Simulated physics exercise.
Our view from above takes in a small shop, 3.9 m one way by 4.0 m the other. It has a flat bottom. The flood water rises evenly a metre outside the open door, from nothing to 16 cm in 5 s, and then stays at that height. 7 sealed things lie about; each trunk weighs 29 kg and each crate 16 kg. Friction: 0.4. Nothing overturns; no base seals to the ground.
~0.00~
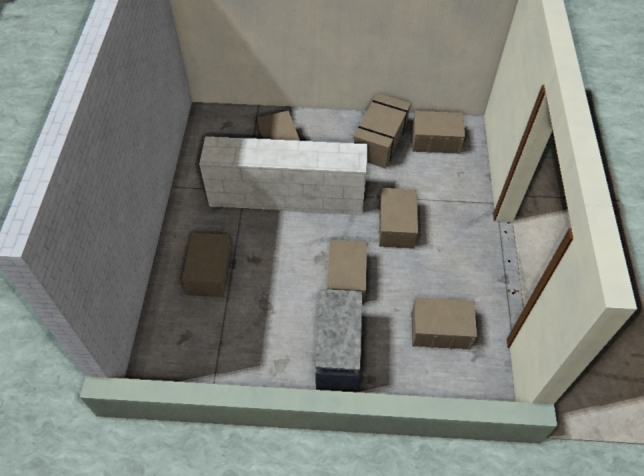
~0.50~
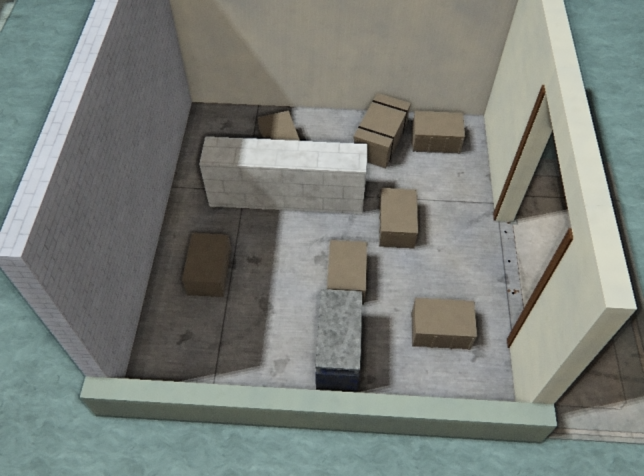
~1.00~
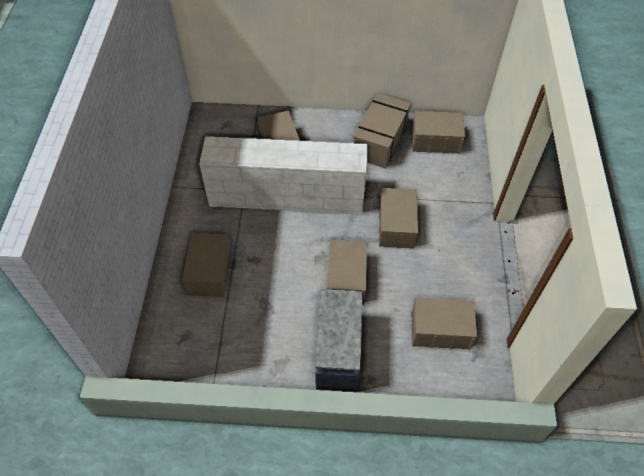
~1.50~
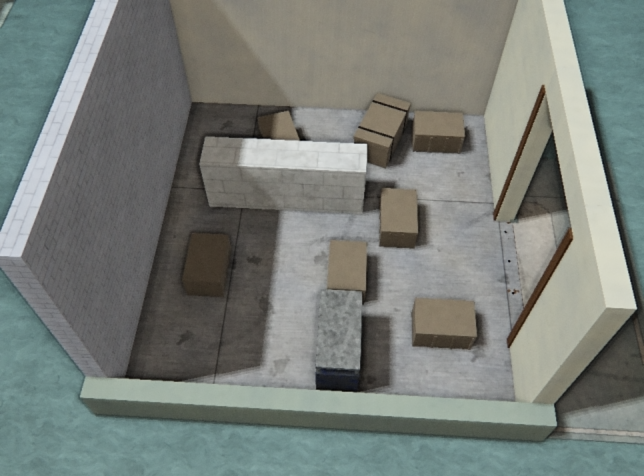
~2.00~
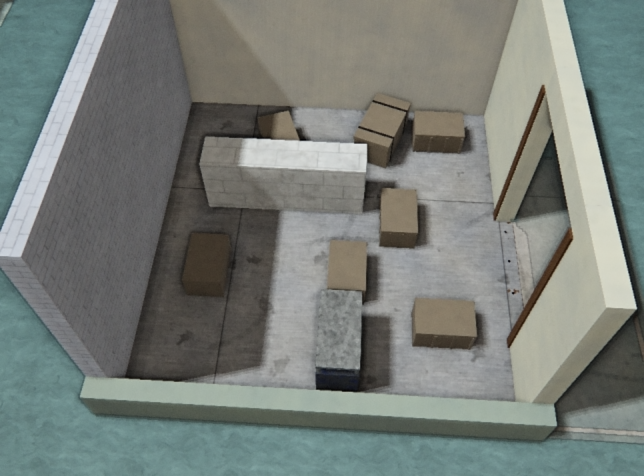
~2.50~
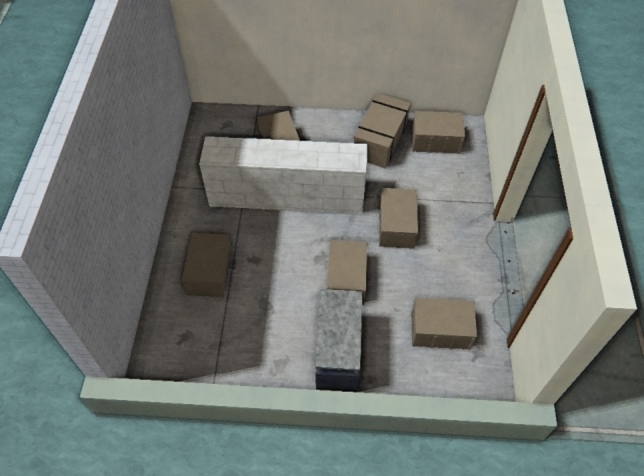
Water outside the small room deepens in colour and edges through the doorway, while the boxes stay still.
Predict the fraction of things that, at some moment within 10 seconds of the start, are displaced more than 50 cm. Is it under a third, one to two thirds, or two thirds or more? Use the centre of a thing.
Under a third.
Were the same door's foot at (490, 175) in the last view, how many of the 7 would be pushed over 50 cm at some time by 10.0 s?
The count would be 5.
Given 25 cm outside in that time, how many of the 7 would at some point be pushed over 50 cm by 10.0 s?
That would give 6.
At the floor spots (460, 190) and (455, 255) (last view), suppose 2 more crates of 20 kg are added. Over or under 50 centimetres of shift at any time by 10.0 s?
Order as asked - inside the cutoff and beyond the cutoff.
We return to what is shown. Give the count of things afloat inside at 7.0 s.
Total: 0.
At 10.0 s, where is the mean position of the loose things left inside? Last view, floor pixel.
That lands at roughly (329, 216).
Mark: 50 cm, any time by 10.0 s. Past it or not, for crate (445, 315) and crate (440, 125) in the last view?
In turn: Above the mark, below the mark.
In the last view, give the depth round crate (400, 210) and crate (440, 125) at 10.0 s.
Roughly 8 and 6 cm.
After 3.5 s 0 of 7 are over 50 cm from their spots; 0 afloat.
After 4.5 s 0 of 7 are over 50 cm from their spots; 0 afloat.
After 7.0 s 1 of 7 are over 50 cm from their spots; 0 afloat.
After 10.0 s 2 of 7 are over 50 cm from their spots, and 2 have been at some point; 2 afloat.
